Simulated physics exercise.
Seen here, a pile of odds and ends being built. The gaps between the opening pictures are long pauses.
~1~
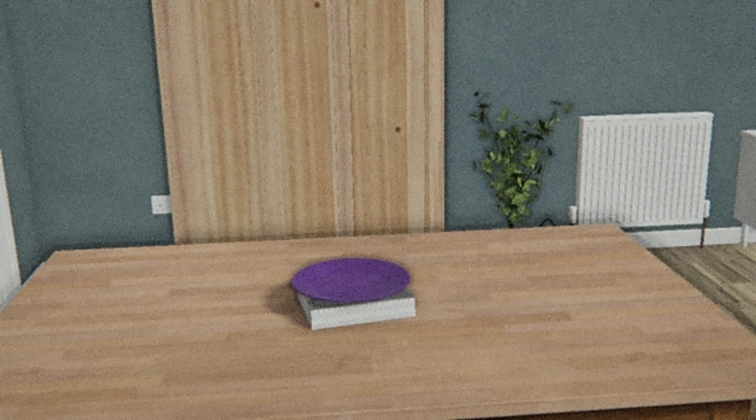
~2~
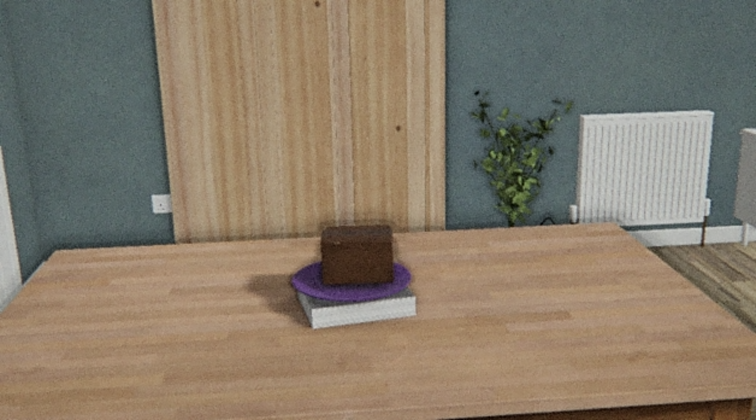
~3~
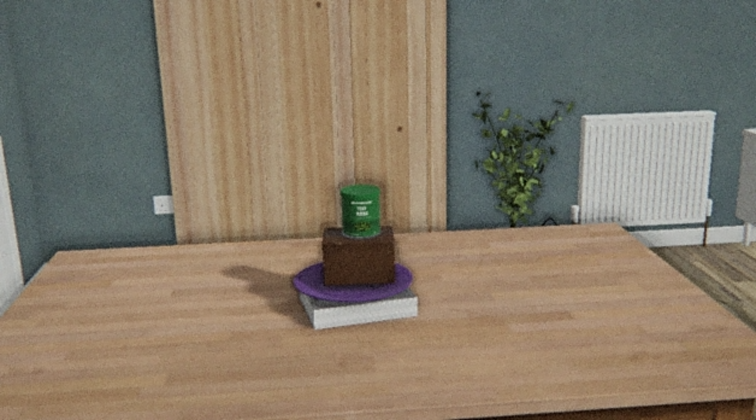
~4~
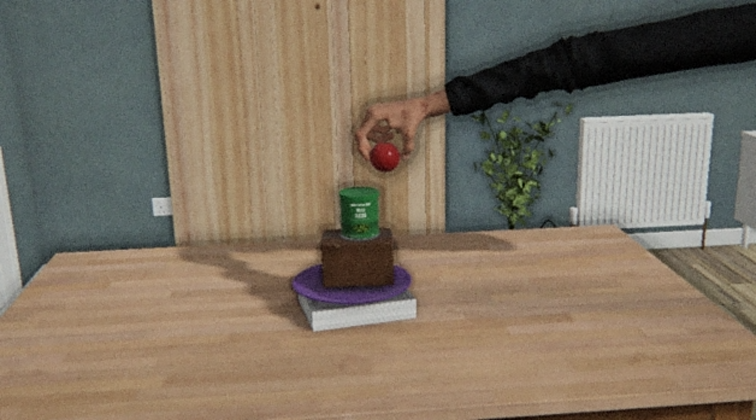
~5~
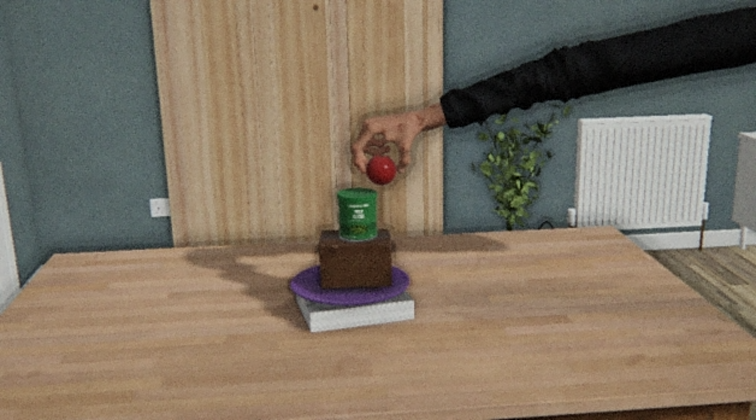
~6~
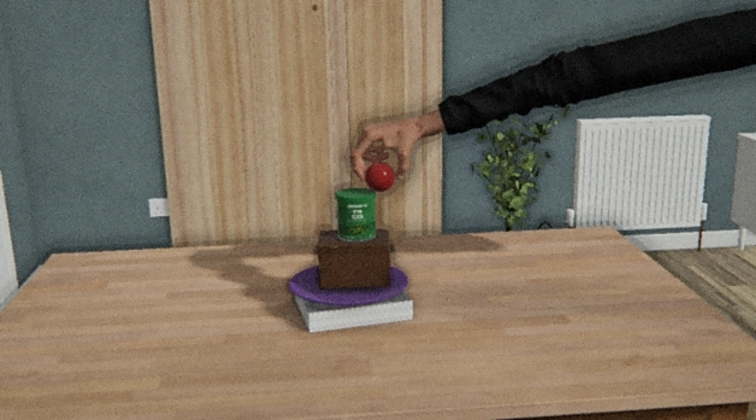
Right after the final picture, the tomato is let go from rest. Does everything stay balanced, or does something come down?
It is going to lose a part.
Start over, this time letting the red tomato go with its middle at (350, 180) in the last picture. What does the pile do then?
Result: Pile standing.
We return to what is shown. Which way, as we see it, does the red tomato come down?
Observed: The object is displaced in the rightward direction.
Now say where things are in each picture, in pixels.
The last thing is not in view yet, in the first frame.
The last thing is not in view yet; grey book (355, 297), in the second frame.
The last thing is not in view yet; green pot (361, 212), in the third frame.
Still above its spot; red tomato (385, 157); grey book (355, 299), in the fourth frame.
Still above its spot; red tomato (381, 170); green pot (358, 215), in the fifth frame.
In place under the hand; red tomato (380, 176); grey book (352, 301), in the sixth frame.
Then, 0.30 s on from there, red tomato now fallen.
Then, 0.40 s on from there, things are still on the move.
Then, 0.50 s on from there, as before.
Then, 0.90 s on from there, nothing new.
In the end, fallen, red tomato; the other 4 unmoved. At the end, from the last picture's camera, red tomato near (462, 288). The pile gives way.
